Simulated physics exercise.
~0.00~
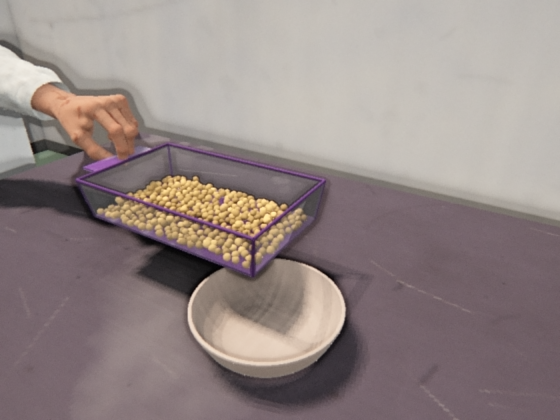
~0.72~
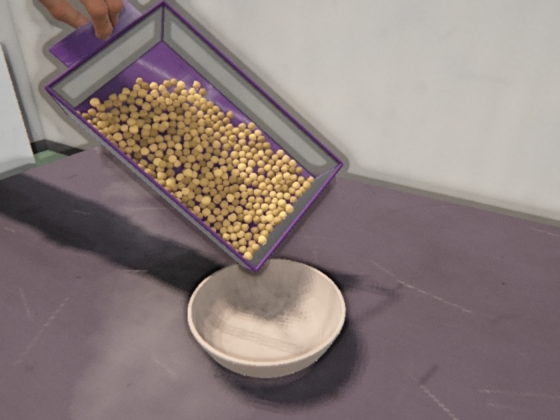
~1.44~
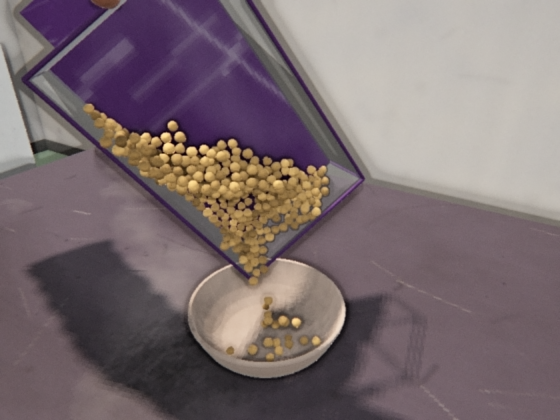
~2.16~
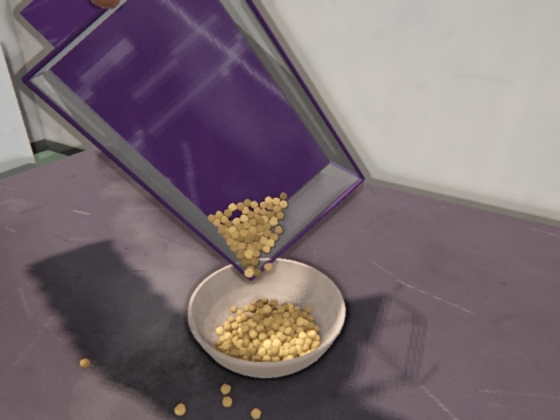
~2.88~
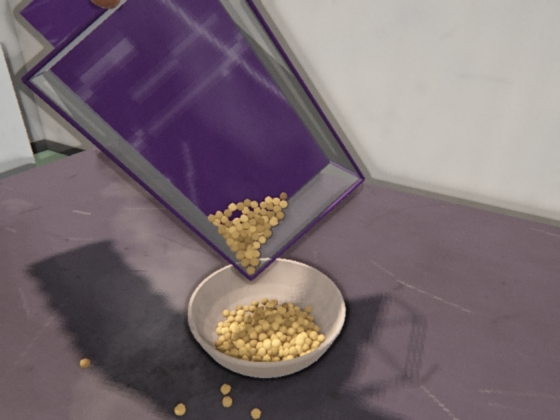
We see a hand tilt a purple-edged tray of dried chickpeas steeply over a pale bowl, sending them pouring from its lower corner. The flow stops with most in the bowl, a small heap still in the held tray, and a few scattered on the table.
